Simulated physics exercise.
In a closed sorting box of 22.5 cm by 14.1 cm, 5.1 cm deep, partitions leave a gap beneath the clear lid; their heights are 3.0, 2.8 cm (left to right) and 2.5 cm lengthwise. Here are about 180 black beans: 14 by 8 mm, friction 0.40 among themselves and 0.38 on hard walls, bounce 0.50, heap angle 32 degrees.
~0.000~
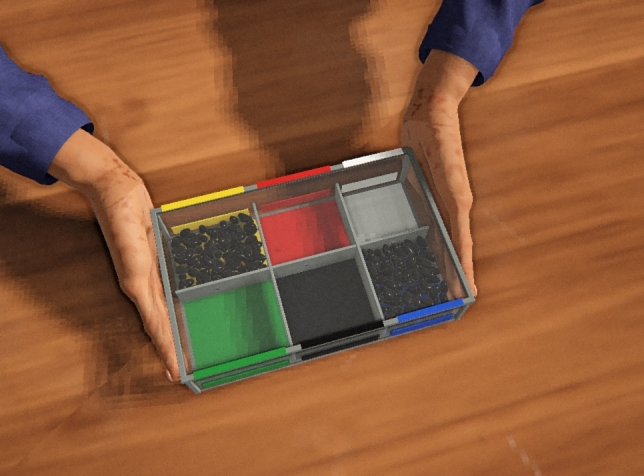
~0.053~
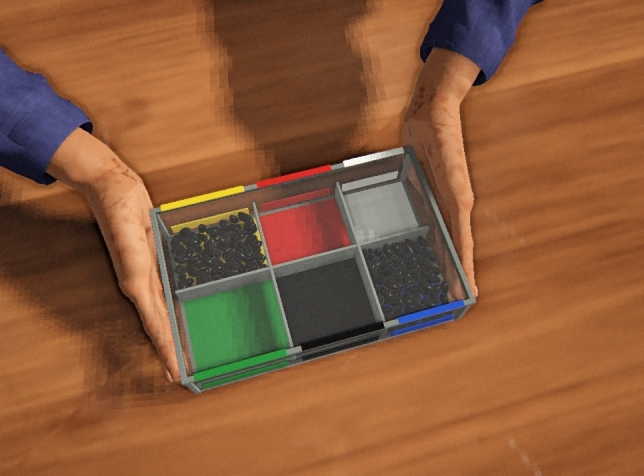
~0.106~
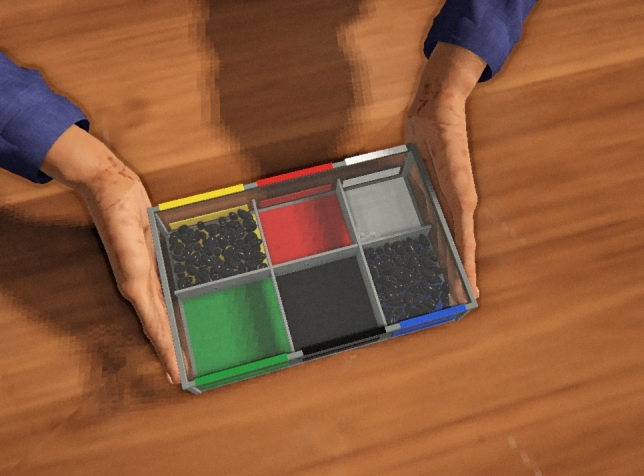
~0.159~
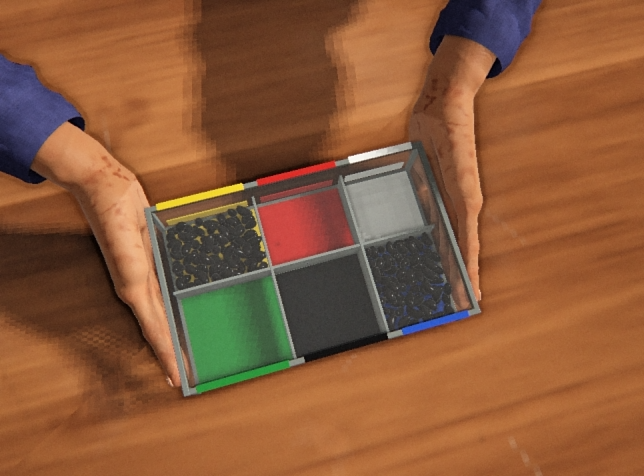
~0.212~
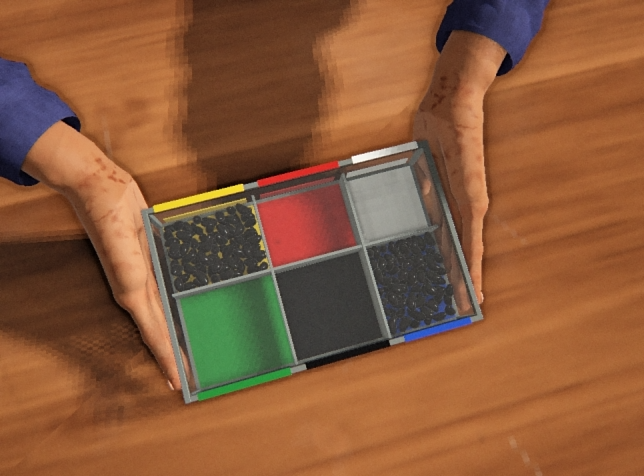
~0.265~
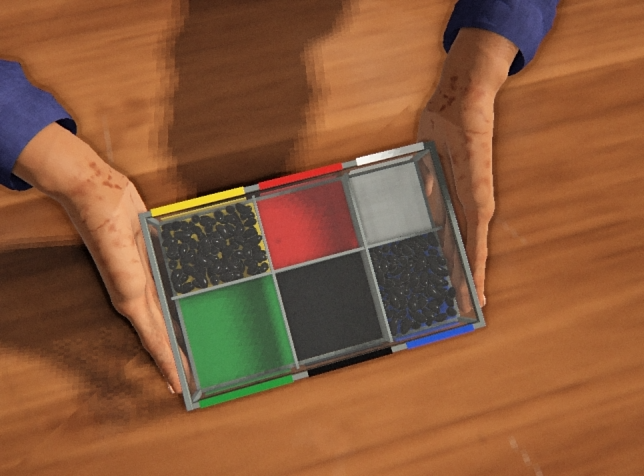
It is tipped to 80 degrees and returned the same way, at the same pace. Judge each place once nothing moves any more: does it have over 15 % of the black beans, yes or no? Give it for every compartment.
Red: No, blue: Yes, green: Yes, yellow: Yes, white: No, black: No.
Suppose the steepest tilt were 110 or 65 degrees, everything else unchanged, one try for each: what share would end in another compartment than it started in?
Some 55 and some 10 per cent, respectively.
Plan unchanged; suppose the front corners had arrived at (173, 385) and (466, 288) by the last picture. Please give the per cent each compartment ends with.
By the end red holds 0%, blue holds 30%, green holds 20%, yellow holds 45%, white holds 0% and black holds 5%.
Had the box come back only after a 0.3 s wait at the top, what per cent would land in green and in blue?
Green 25, blue 45.
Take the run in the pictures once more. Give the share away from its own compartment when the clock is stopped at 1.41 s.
Around 25 percent.
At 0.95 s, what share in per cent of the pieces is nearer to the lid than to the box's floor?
Around 30 in a hundred, give or take.
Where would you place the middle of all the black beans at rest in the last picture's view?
I'd put it at about (342, 314).
After 0.95 s, tilt 79 degrees; blue 50 %, green 10 %, yellow 40 %.
After 1.41 s, tilt 33 degrees; blue 45 %, green 25 %, yellow 25 %, black 5 %.
After 1.94 s, tilt 0 degrees; blue 45 %, green 25 %, yellow 25 %, black 5 %.
By 2.6 s all is still; red 0 %, blue 45 %, green 25 %, yellow 25 %, white 0 %, black 5 %.
